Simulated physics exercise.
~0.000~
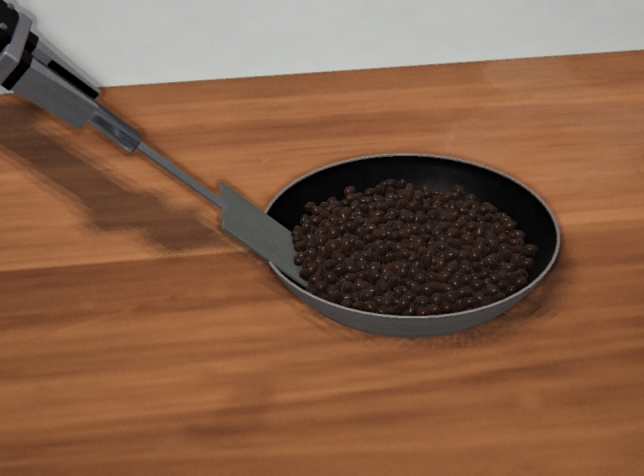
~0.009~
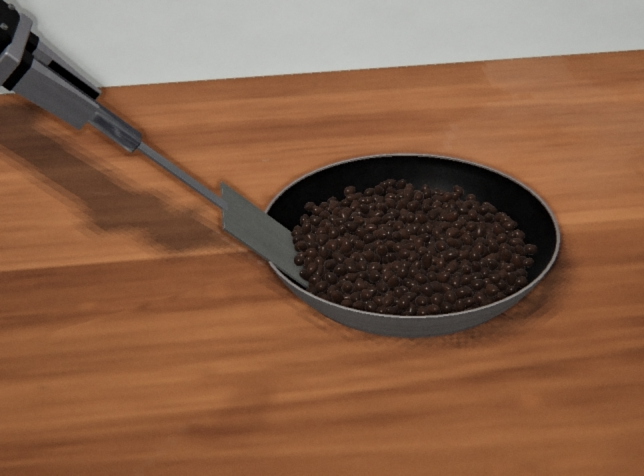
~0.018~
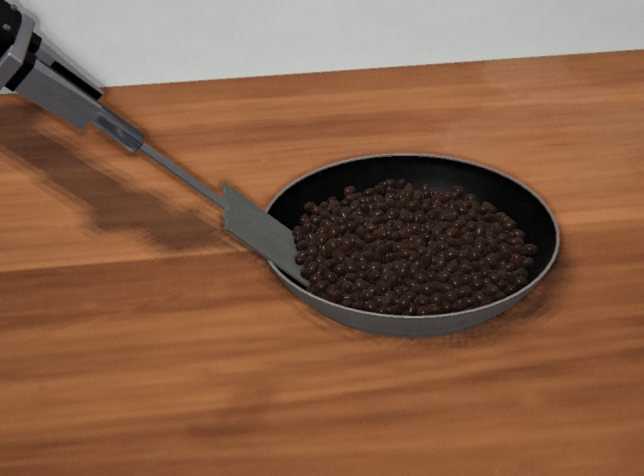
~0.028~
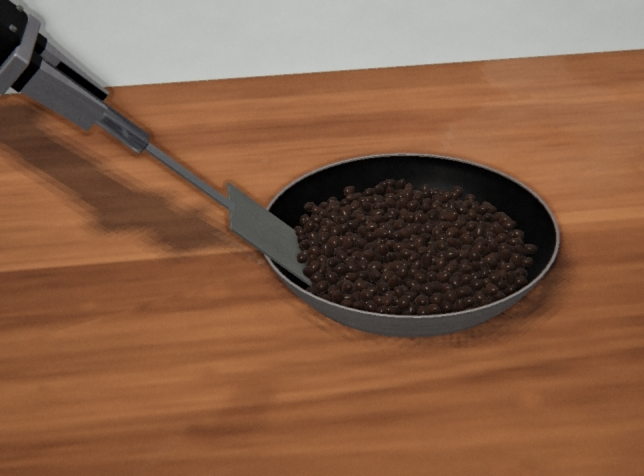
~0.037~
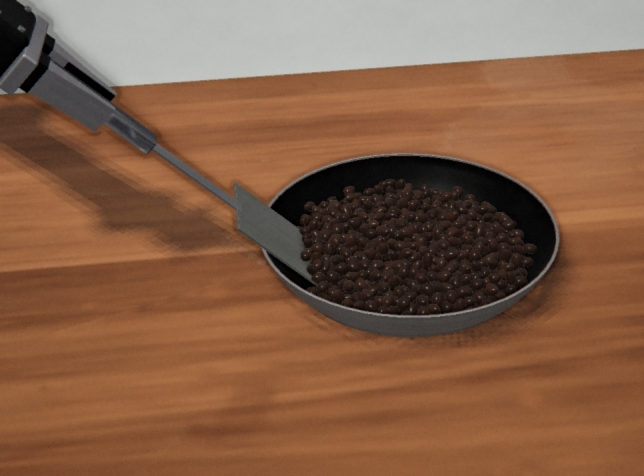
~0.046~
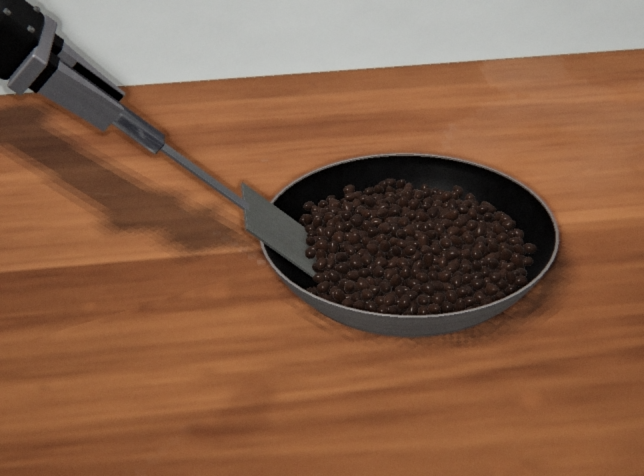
On a wooden surface against a pale wall, a robot arm holds a grey turner with its blade resting inside the left edge of a dark frying pan heaped with dark brown beans. The blade barely moves at first, then slides slightly rightward against the beans, which shift only a little.
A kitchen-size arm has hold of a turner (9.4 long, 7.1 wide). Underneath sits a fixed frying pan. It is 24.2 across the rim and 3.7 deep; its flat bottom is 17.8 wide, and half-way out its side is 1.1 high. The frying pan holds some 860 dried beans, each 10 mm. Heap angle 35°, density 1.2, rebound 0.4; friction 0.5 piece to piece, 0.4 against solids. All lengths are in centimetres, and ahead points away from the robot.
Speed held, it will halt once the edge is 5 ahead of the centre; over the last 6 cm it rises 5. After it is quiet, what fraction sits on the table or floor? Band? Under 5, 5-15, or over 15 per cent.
5-15 per cent.
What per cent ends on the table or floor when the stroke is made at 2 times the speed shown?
Roughly 15 percent ends on the table or floor.
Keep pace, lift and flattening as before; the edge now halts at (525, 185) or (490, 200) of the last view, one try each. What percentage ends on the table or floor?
Try 1: Approx. 25 %; try 2: Approx. 15 %.
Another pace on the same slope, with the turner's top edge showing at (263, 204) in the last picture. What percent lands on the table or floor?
Near 15 in a hundred.
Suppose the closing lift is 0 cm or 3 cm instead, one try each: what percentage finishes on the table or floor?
Close to 5 and 5 percent respectively.
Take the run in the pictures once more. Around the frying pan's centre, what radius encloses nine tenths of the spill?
30 cm.
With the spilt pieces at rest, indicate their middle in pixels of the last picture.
Roughly at (632, 244) in the final view.
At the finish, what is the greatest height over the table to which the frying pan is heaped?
It reaches around 5.5 cm.
By 0.11 s, sloping 45°, highest piece 5 above the table; 857 in the frying pan.
By 0.17 s, sloping 45°, highest piece 7 above the table; 857 in the frying pan.
By 0.40 s, sloping 45°, highest piece 5 above the table; 781 in the frying pan, 68 on the table or floor, 8 on the blade or in flight.
By 1.45 s, sloping 45°, highest piece 5 above the table; 779 in the frying pan, 78 on the table or floor.
Final count, 779 in the frying pan, 78 on the table or floor. That is 9 % on the table or floor.
